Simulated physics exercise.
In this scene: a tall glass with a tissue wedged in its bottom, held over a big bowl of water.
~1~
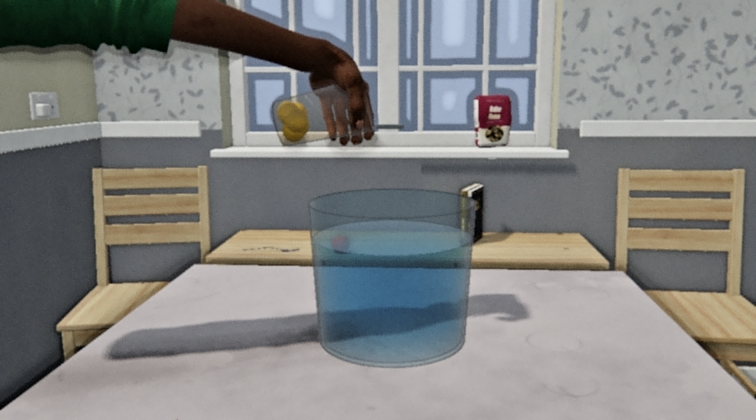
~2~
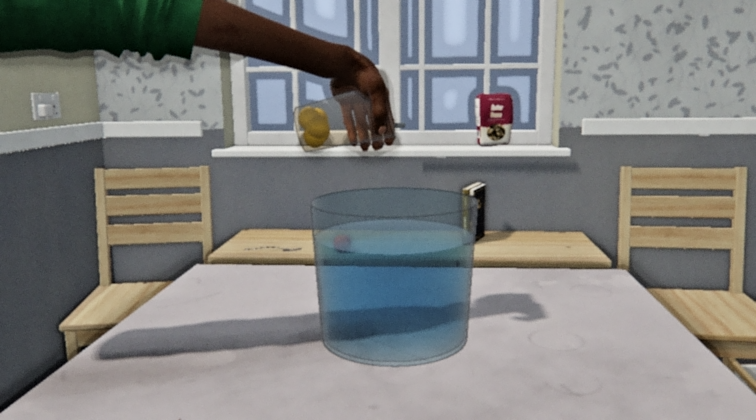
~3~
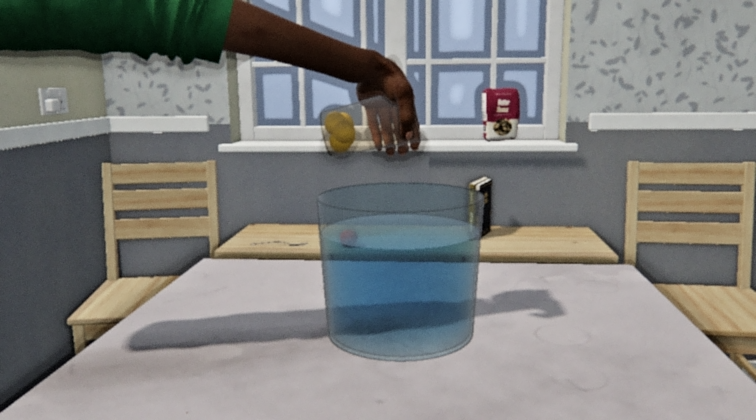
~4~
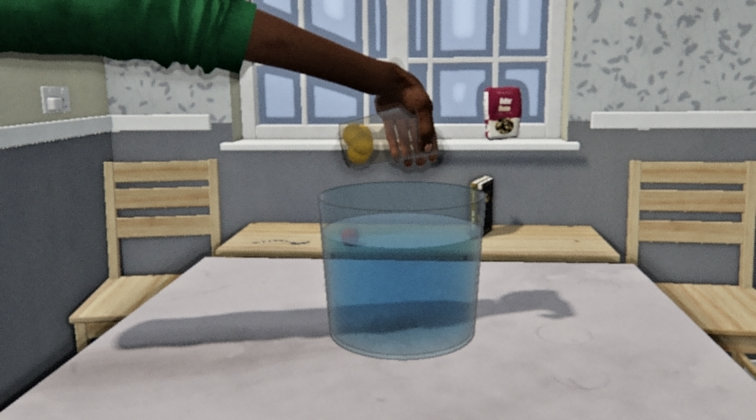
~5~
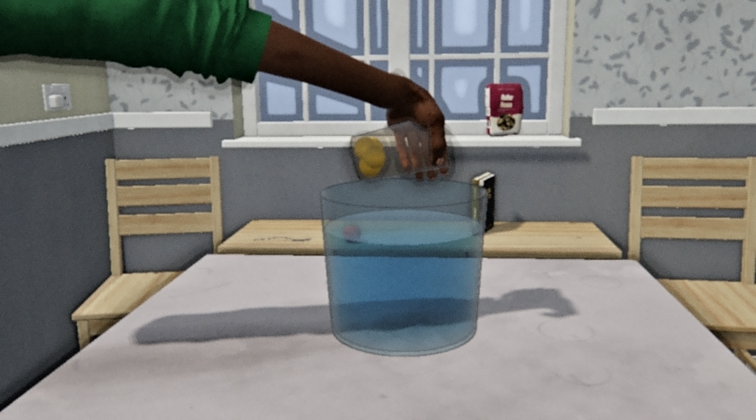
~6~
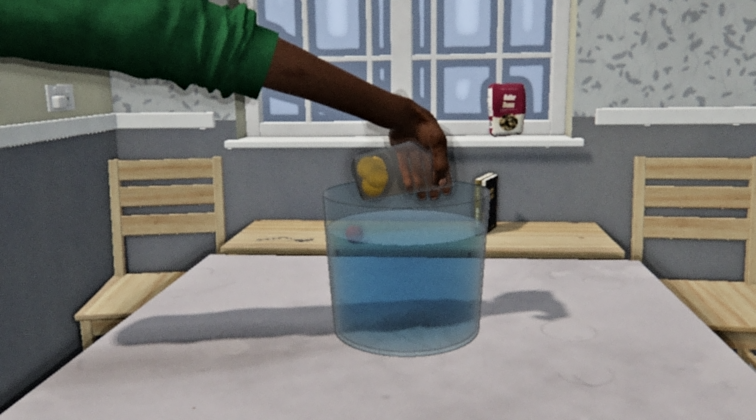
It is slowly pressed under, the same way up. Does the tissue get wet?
Yes.
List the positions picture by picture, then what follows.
In the first frame, tall glass (326, 114) on its side; above the big bowl.
In the second frame, tall glass (347, 120) on its side; tissue (314, 127); coming down.
In the third frame, tall glass (373, 124) on its side; lower.
In the fourth frame, tall glass (391, 136) on its side; tissue (357, 143); lower still.
In the fifth frame, tall glass (403, 149) on its side; close to the surface.
In the sixth frame, tall glass (405, 169) on its side; tissue (372, 176); just over the surface.
A moment on, the tall glass enters the water.
Further on, water pours in as the air escapes.
When it is over, the tall glass is under, flooded, and the tissue is wet.
